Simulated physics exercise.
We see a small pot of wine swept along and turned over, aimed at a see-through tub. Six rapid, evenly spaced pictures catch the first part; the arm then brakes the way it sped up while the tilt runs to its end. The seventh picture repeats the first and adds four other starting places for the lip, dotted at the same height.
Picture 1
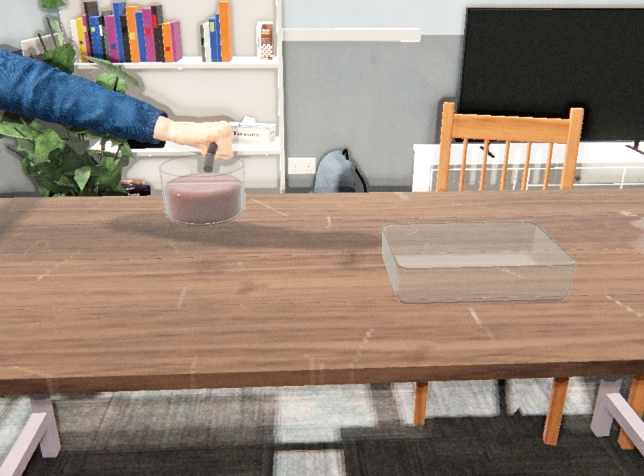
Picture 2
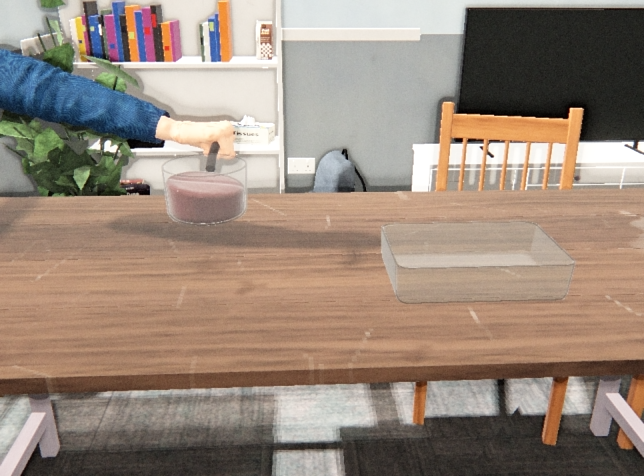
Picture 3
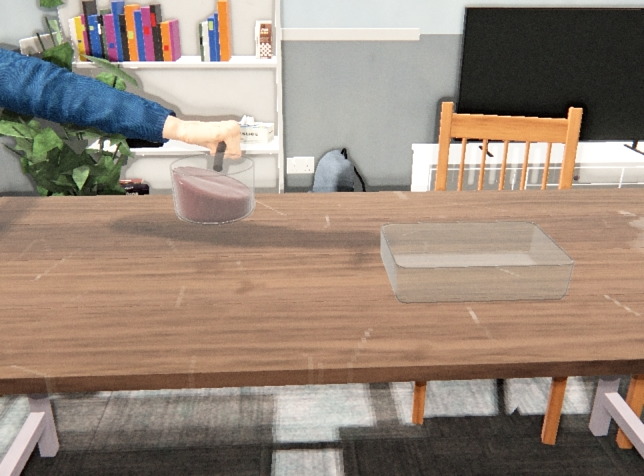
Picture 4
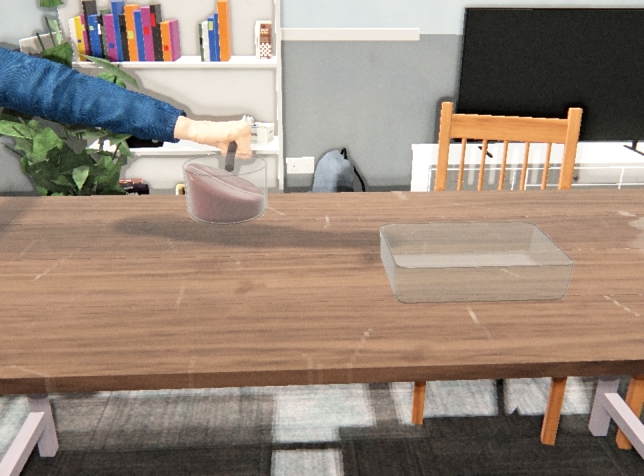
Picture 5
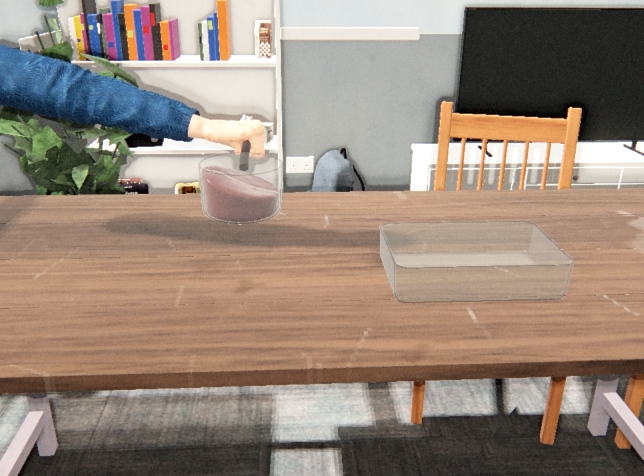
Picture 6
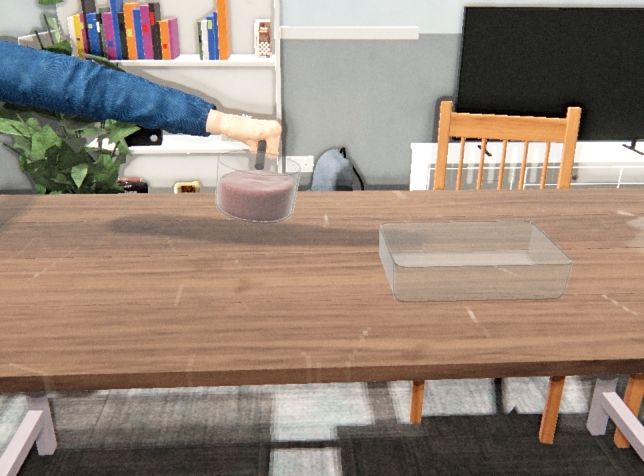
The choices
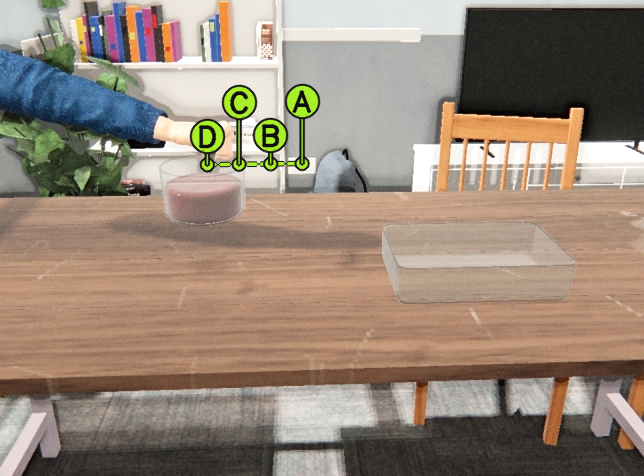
An arm in a blue sleeve reaches in from the left over a brown wooden table, seen from the front and slightly above in a room with bookshelves, a plant, a chair and a dark screen. Its hand grips a small clear pot of dull pink liquid, left of an empty see-through tub. The hand carries the pot a short way right, the liquid sloshing and slanting inside, while the view stays practically still.
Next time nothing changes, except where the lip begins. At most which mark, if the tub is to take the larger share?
A.
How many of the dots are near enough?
One of the four.
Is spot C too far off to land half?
Yes, that goes wrong.
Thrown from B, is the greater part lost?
Yes, it does.
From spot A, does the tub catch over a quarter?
Yes, it does.
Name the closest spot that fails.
It is B.
In lime, A at (302, 163); B at (270, 163); C at (239, 164); D at (207, 164).
With A, about 63 % lands in the tub, 30 % falls short and 7 % goes beside or beyond.
With B, about 33 % lands in the tub, 64 % falls short and 3 % goes beside or beyond.
With C, about 3 % lands in the tub, 97 % falls short.
With D, about 0 % lands in the tub, 100 % falls short.
